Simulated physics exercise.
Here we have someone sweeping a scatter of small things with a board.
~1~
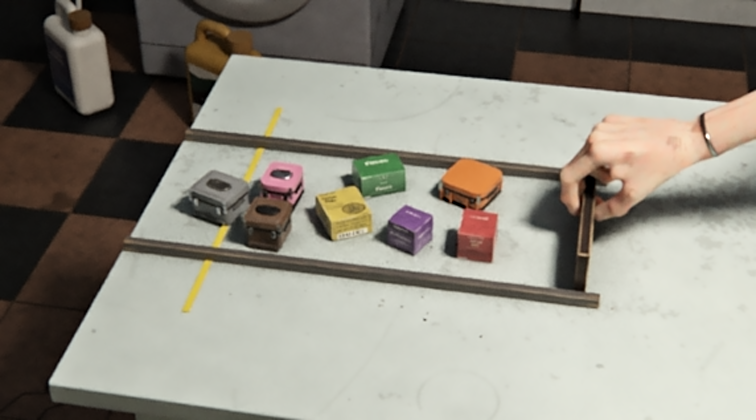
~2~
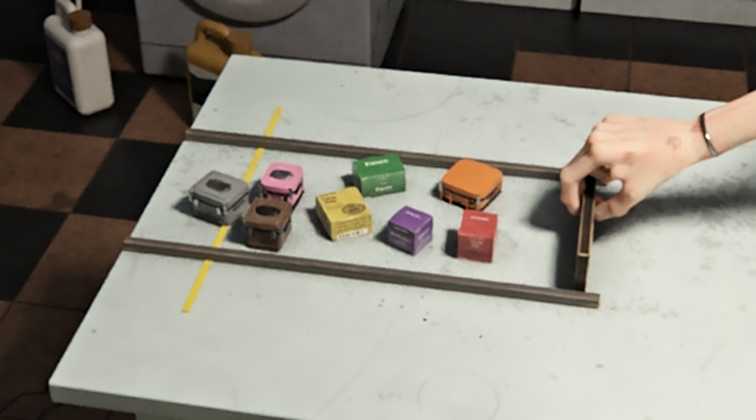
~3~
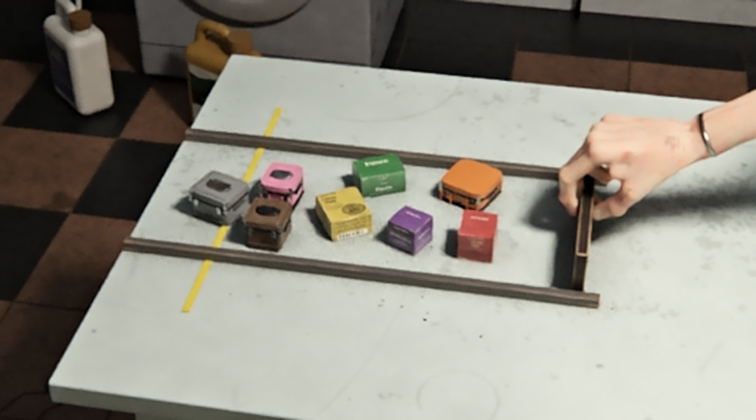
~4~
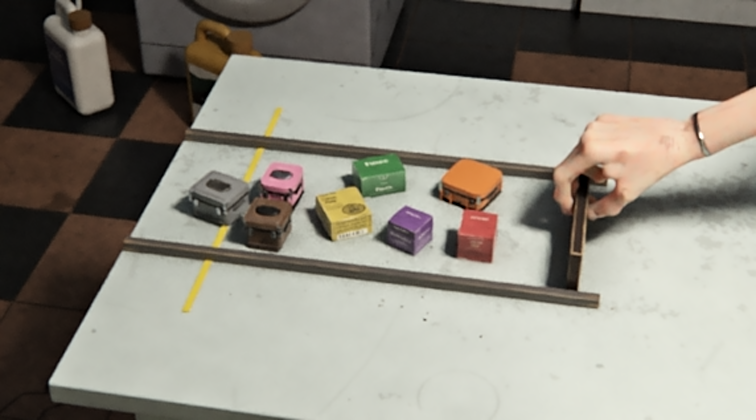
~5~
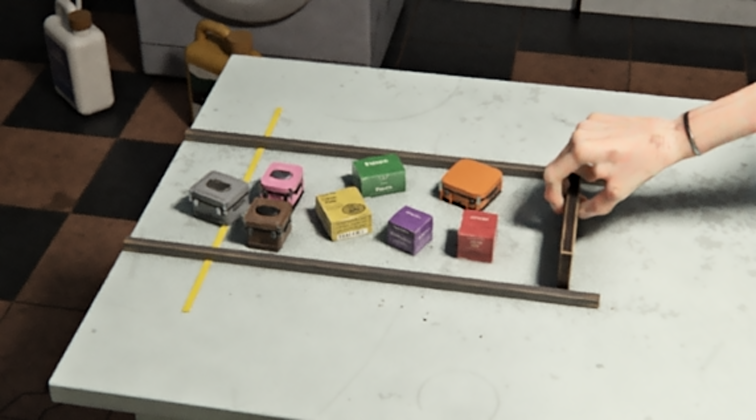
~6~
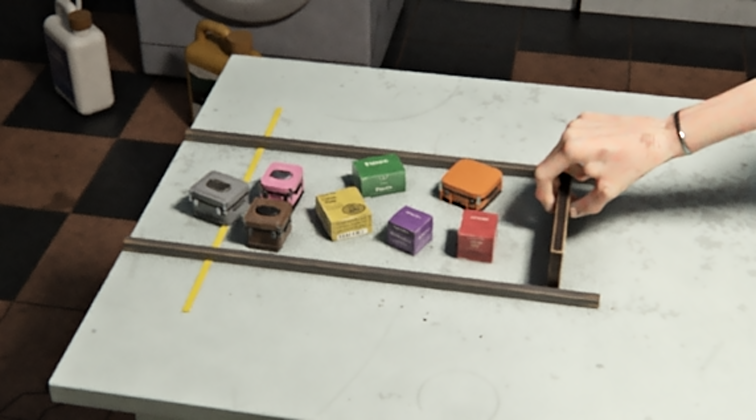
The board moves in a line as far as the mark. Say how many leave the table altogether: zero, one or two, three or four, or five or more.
The number that fall off is one or two.
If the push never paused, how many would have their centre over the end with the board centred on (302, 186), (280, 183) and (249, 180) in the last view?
Past the end: 0, 0 and 1.
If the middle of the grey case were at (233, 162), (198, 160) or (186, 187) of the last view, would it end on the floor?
In turn it comes down; drops off; is lost.
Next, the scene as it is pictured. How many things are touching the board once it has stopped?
That makes 2.
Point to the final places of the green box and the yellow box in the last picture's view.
Near (189, 142) and (184, 187).
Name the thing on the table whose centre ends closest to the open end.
Foremost is the brown case.
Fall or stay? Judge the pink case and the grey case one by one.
The pink case survives, the grey case tumbles off.
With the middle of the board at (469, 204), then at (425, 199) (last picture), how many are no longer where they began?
At the one place 3, at the other 5.
Soon after, none off yet; grey case at rest near (220, 199); pink case at rest near (282, 187); brown case at rest near (269, 224).
In the end, the number that fall off is one or two; gone, grey case.
